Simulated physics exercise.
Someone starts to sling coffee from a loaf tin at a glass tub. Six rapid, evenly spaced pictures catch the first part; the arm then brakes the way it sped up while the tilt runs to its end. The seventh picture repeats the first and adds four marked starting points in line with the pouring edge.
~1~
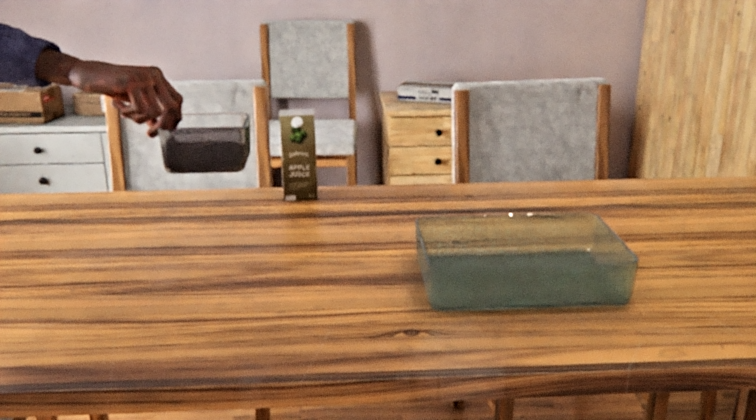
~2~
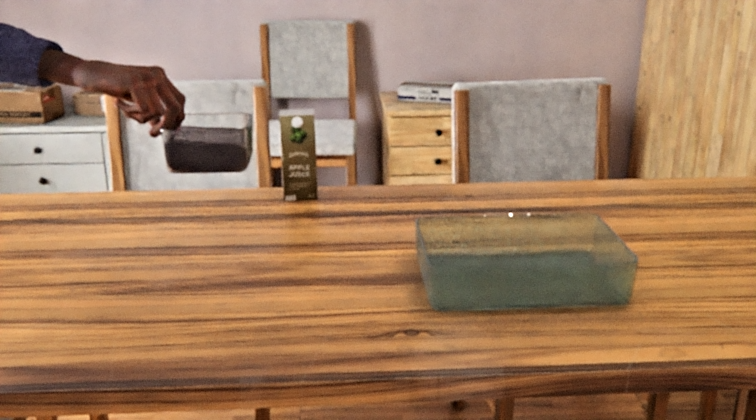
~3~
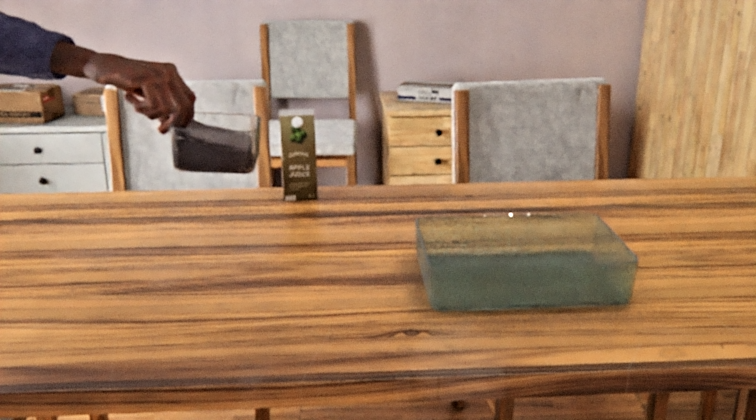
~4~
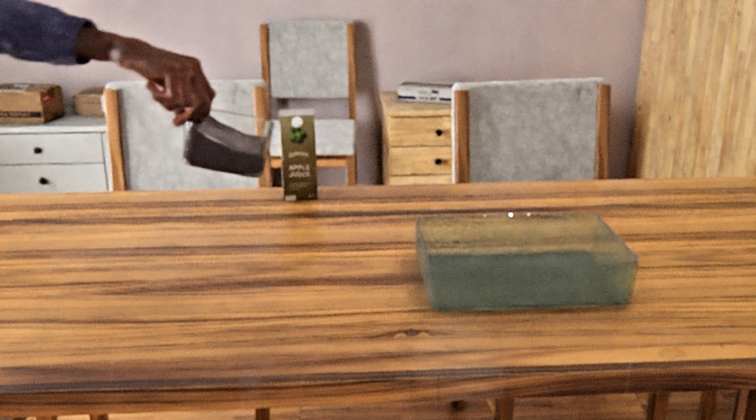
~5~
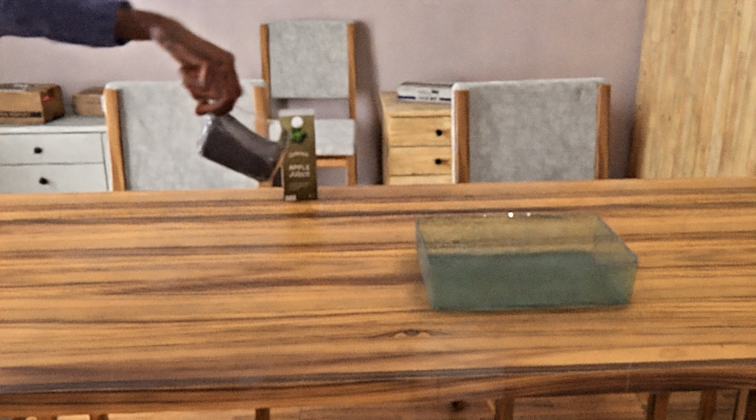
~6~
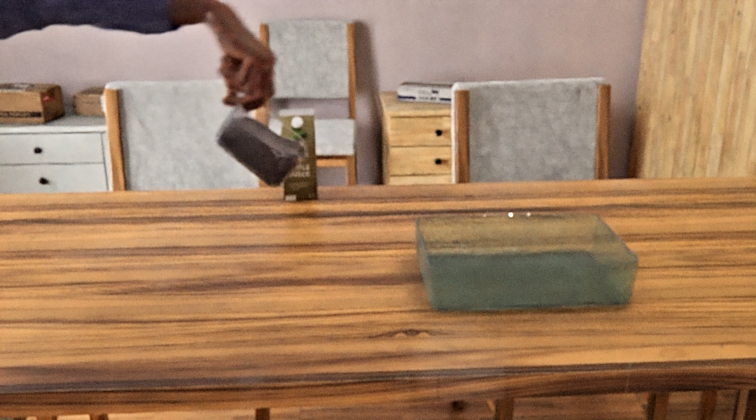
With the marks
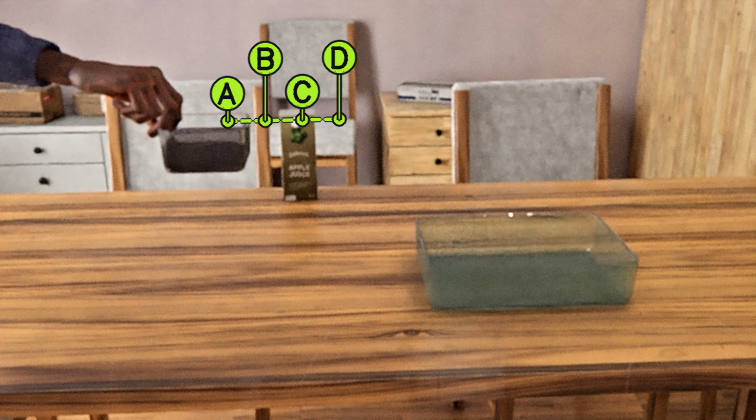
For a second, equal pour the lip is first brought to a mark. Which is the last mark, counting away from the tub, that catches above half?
Choose B.
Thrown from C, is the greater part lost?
No.
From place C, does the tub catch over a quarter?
Yes, clearly.
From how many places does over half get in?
Three of them.
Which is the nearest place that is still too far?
That is place A.
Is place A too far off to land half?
Yes, it does.
On the marked copy, A at (227, 121); B at (265, 120); C at (302, 119); D at (339, 119).
Choosing A, about 11 % lands in the tub, 85 % falls short and 4 % goes beside or beyond.
Choosing B, about 74 % lands in the tub, 13 % falls short and 13 % goes beside or beyond.
Choosing C, about 82 % lands in the tub, 2 % falls short and 17 % goes beside or beyond.
Choosing D, about 74 % lands in the tub, 1 % falls short and 25 % goes beside or beyond.
